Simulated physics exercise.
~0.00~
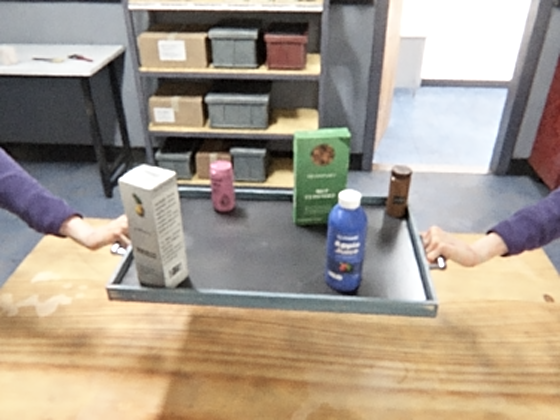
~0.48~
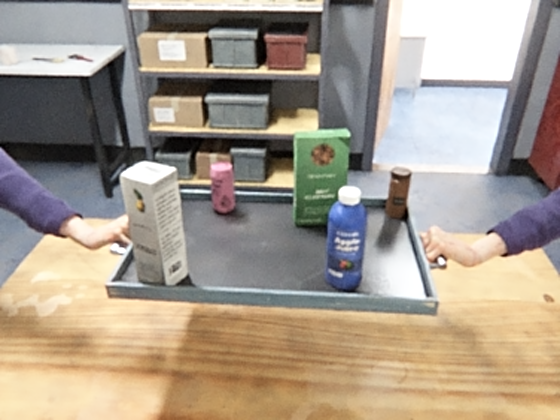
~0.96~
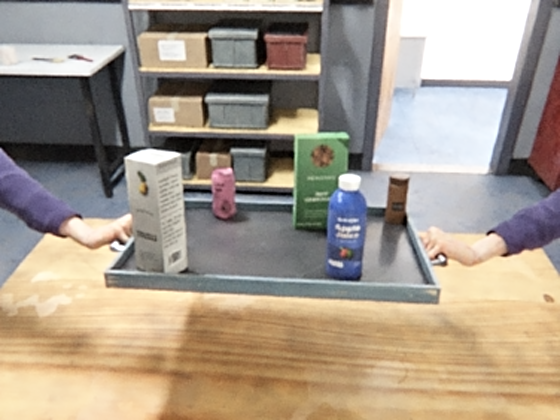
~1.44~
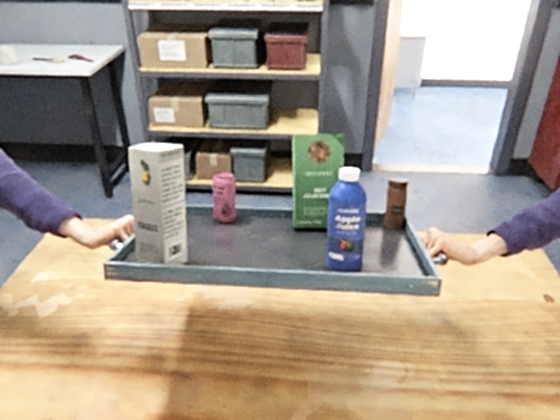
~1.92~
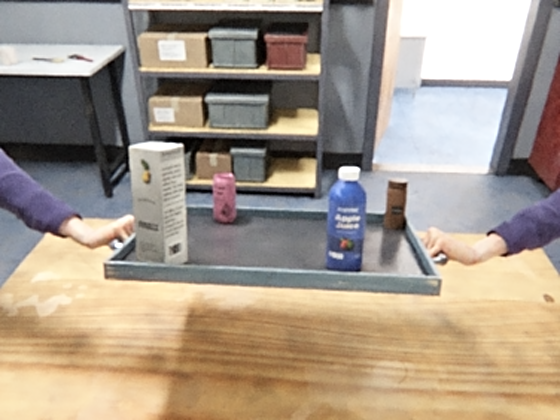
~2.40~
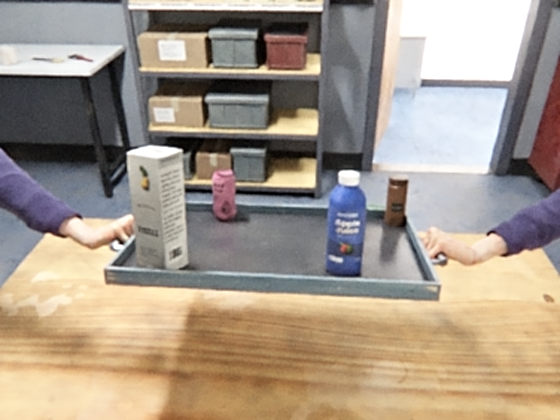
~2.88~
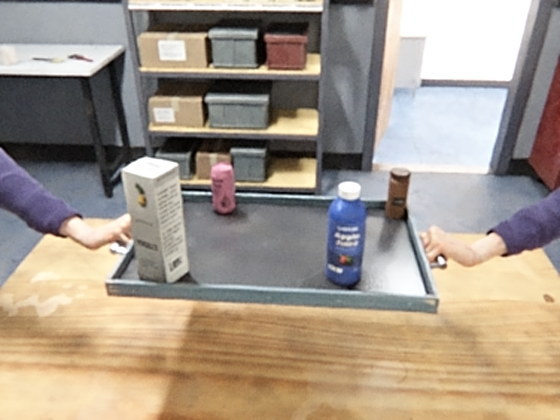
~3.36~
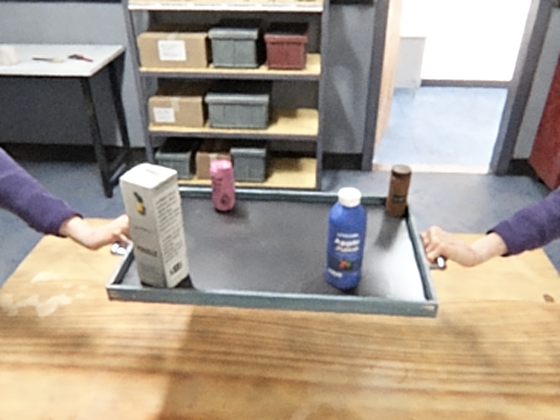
To begin with, two hands hold a rimmed tray level above a wooden table, with a white carton, a pink can, a green packet, a blue bottle and a small brown shaker standing on it. The hands then tip the tray so its far edge dips, and the objects lean with it. While the tray stays tilted, the green packet at the back disappears from its place, leaving the other four standing. The hands bring the tray level again. At the end, the carton, can, bottle and shaker remain upright about where they began, and the green packet is gone from the tray.
